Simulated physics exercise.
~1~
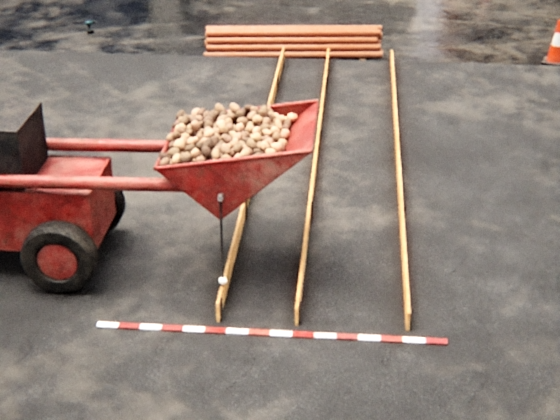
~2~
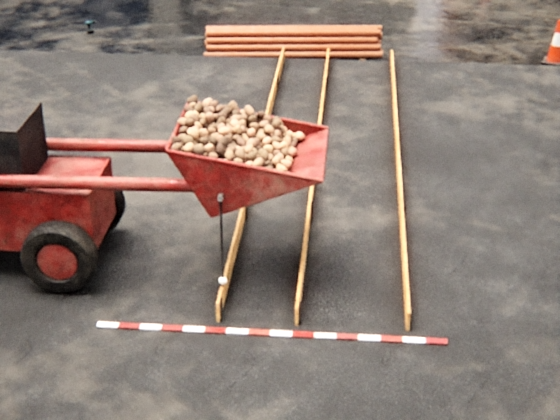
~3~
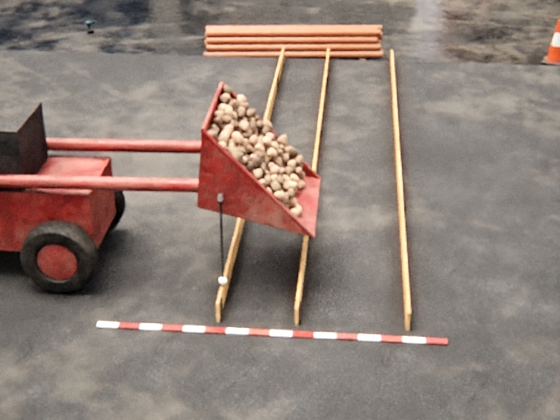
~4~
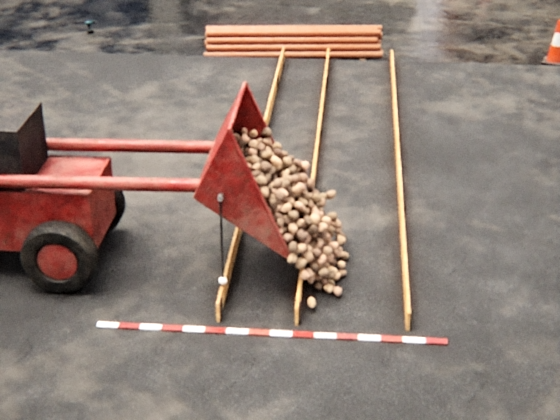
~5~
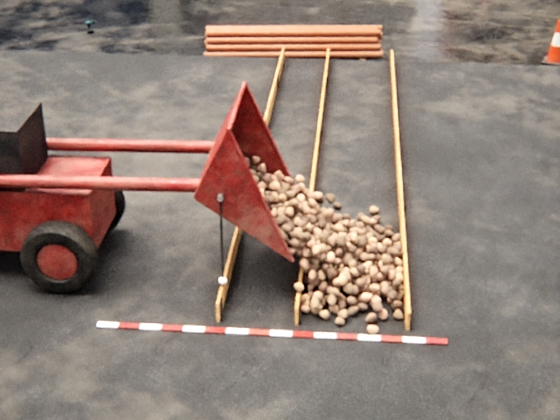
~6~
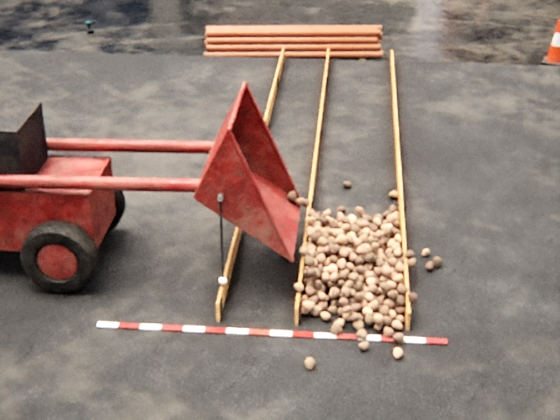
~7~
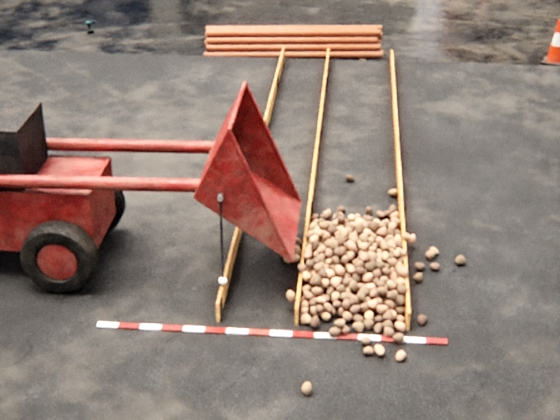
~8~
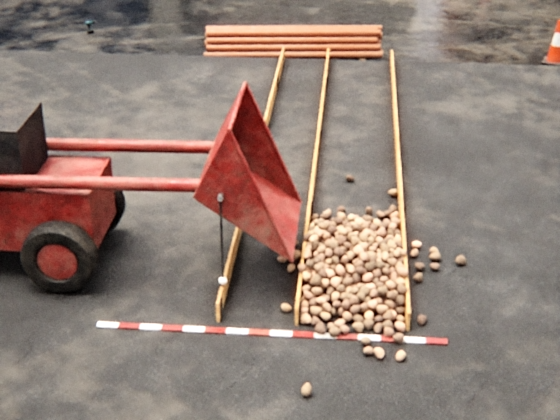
A red loader tipped its bucket forward and poured a load of rounded stones onto the dark ground, where they spread and settled in a heap mostly between the middle and right wooden planks, with a few strays outside and the bucket empty.
